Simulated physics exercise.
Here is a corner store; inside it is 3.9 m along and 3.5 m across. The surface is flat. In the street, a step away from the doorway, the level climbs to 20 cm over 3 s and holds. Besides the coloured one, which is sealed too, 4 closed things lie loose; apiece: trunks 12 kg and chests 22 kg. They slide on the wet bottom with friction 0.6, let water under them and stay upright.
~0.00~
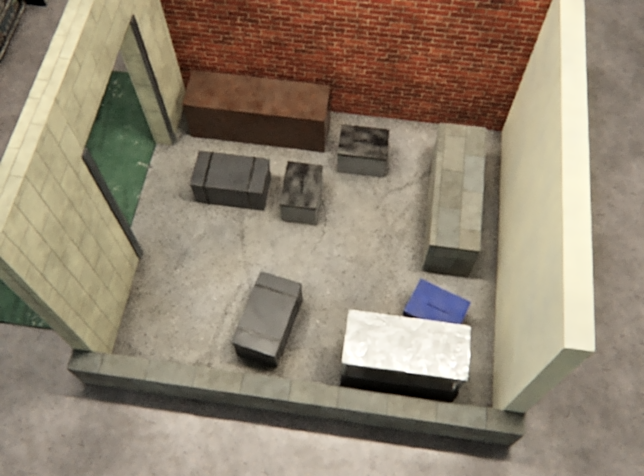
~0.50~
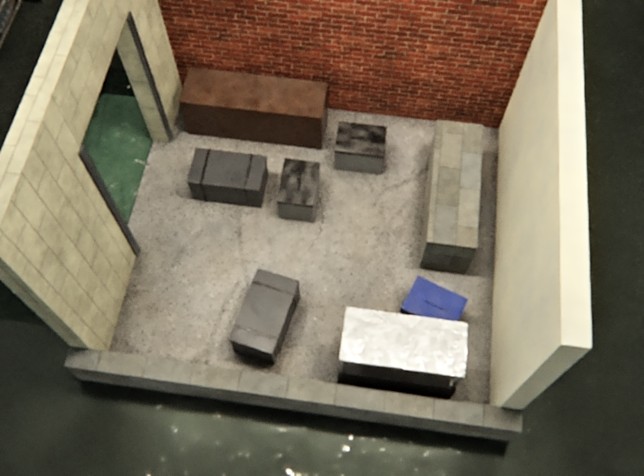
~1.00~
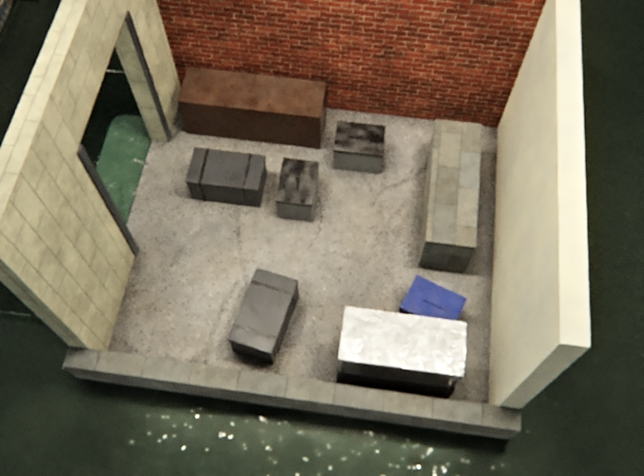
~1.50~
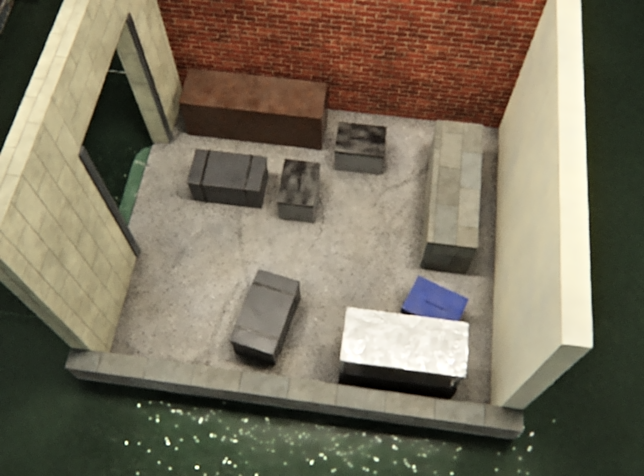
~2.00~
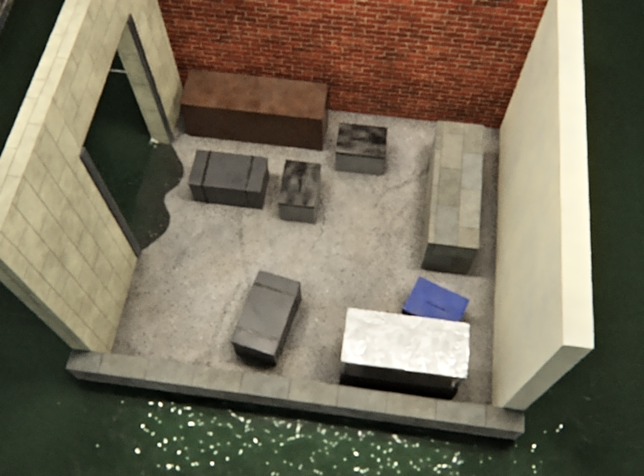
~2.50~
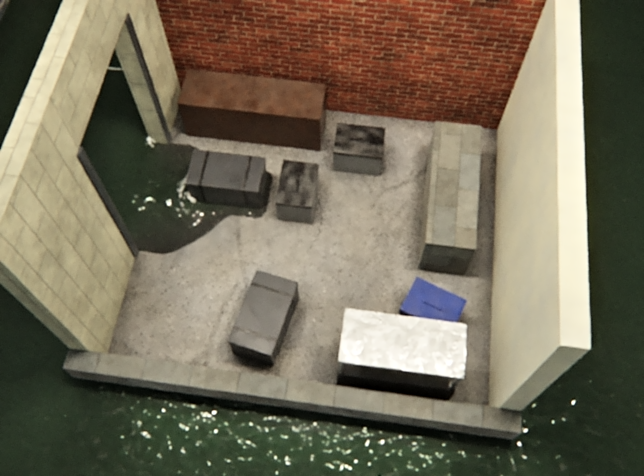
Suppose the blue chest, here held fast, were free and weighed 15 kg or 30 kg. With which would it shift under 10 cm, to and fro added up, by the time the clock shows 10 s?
For it, neither weight holds it.
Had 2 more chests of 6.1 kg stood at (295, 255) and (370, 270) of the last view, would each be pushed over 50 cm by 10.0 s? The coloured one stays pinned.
In turn: More, less.
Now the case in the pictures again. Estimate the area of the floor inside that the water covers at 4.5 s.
Some 6.5 m2.
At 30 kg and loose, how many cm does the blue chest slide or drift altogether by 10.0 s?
Some 50 cm in all.
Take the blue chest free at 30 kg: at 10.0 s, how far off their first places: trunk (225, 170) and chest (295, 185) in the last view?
In that order: 200 cm, 200 cm.
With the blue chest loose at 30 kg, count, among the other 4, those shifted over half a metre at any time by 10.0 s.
I count 3.
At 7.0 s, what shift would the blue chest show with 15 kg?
Roughly 50 cm.
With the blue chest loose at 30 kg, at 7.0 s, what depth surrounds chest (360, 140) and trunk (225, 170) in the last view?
Roughly 6 and 11 cm.
After 3.5 s the blue chest would be 0 cm from its start with 15 kg and 0 cm from its start with 30 kg; 0 cm of water round it then.
After 4.5 s the blue chest would be 0 cm from its start with 15 kg and 0 cm from its start with 30 kg; 2 cm of water round it then.
After 7.0 s the blue chest would be 50 cm from its start with 15 kg and 17 cm from its start with 30 kg; 10 cm of water round it then.
After 10.0 s the blue chest would be 50 cm from its start with 15 kg and 49 cm from its start with 30 kg; 17 cm of water round it then.
